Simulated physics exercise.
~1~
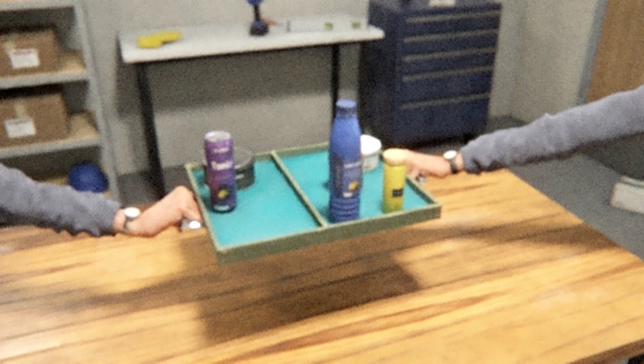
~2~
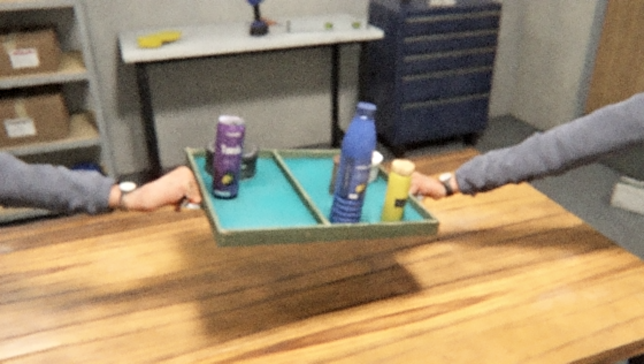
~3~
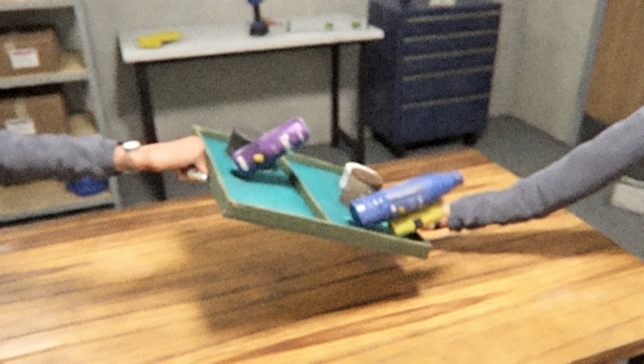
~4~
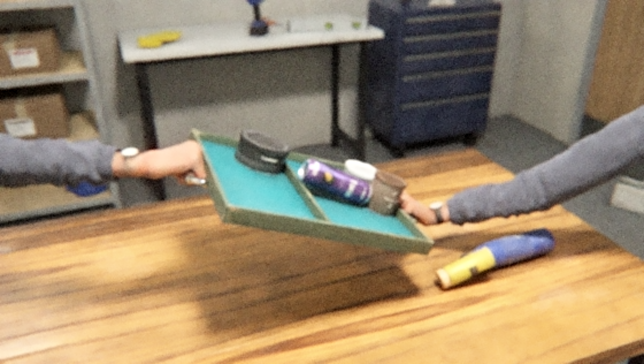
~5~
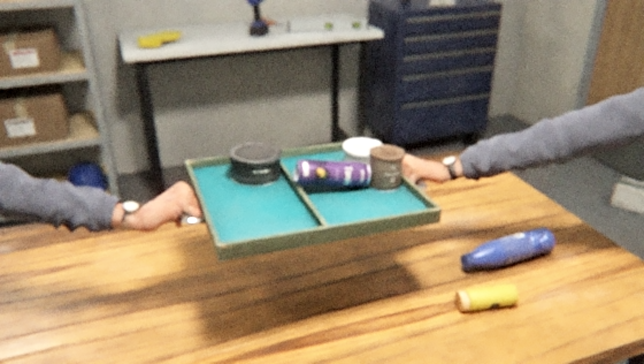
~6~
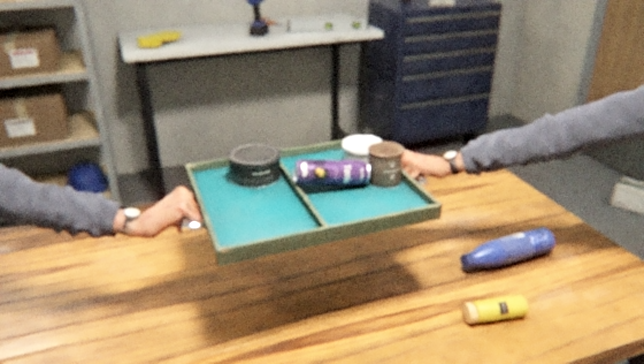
In a workshop, two hands tip a tray right, spilling two containers, then level it.
